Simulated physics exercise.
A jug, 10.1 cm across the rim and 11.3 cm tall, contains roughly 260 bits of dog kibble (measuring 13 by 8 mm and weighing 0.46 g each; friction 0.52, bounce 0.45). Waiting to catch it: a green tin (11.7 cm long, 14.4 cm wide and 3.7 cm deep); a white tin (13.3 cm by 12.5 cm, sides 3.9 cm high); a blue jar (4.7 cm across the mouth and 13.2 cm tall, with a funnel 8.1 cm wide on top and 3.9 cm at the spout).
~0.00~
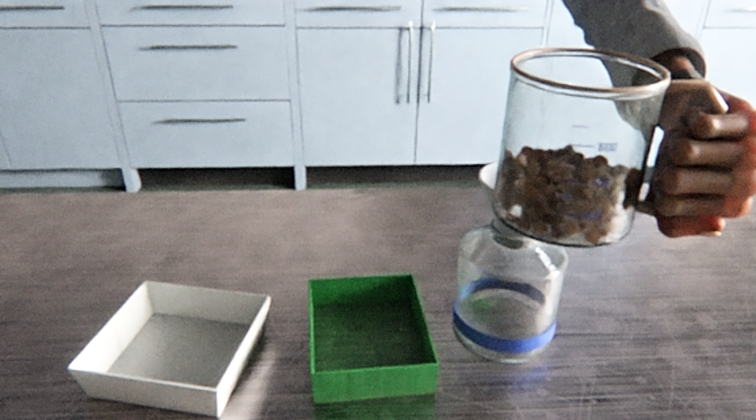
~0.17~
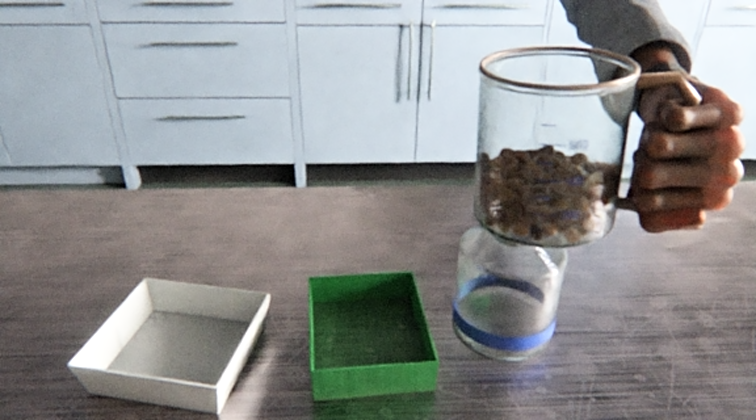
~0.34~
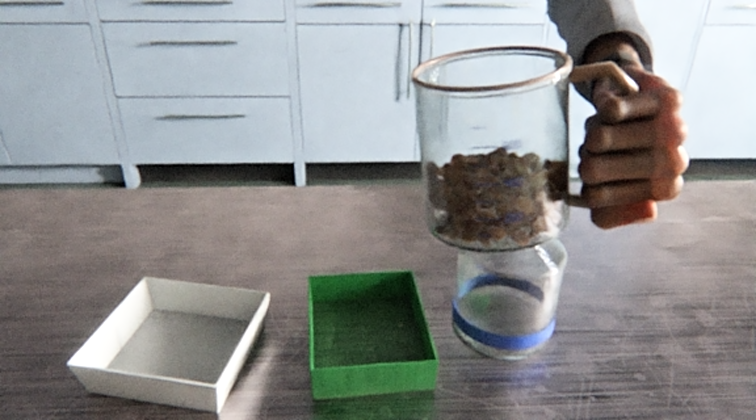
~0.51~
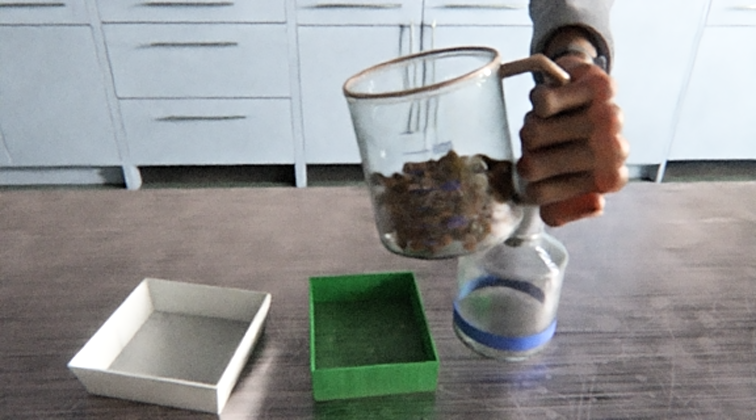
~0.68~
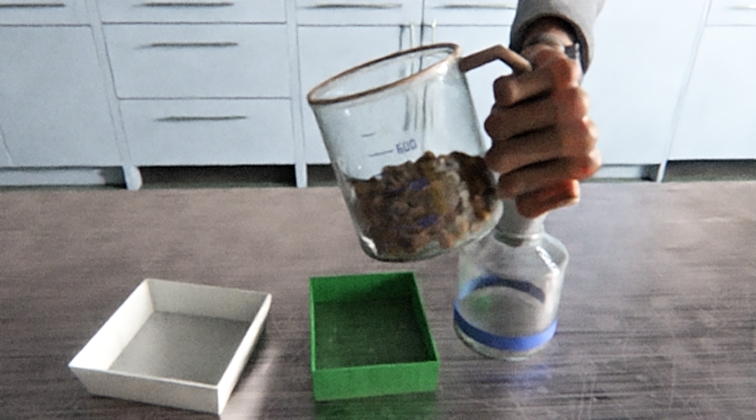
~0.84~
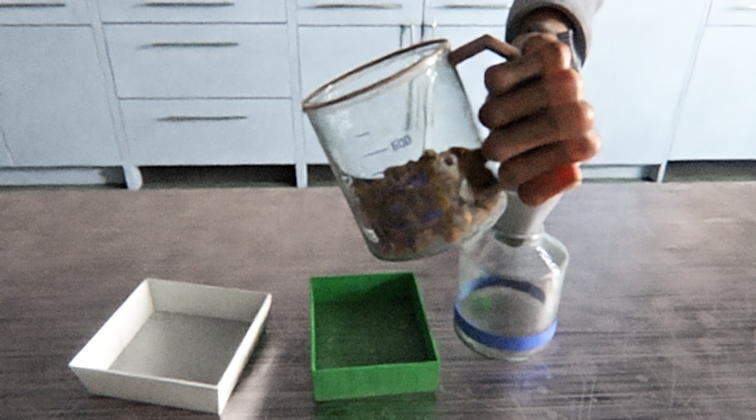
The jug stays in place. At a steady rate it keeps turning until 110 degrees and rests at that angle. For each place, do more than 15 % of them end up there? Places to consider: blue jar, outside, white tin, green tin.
Blue jar: No, outside everything: Yes, white tin: No, green tin: No.
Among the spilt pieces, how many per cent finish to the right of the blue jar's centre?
About 0%.
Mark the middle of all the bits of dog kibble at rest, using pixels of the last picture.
It sits close to (299, 411) in the last picture.
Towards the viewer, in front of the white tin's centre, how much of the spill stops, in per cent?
I'd put it at close to 90 percent of the spill.
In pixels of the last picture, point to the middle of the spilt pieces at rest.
The spilt pieces are centred around (276, 406) in the last picture.
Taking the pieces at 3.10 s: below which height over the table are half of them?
Roughly 26 centimetres above the table.
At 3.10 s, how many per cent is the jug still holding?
My estimate is about 100 per cent.
After 1.71 s, tilt 52 degrees; jug 100 %; middle of all pieces near (434, 181).
After 2.44 s, tilt 75 degrees; jug 100 %; middle of all pieces near (427, 175).
Then, at 3.10 s, tilt 96 degrees; jug 100 %; middle of all pieces near (423, 168).
After 3.74 s, tilt 110 degrees; jug 70 %, funnel 10 %, outside 20 %, in the air 5 %; middle of all pieces near (354, 248).
By 5.6 s all is still; white tin 0 %, blue jar 0 %, green tin 5 %, jug 30 %, funnel 0 %, outside 65 %.
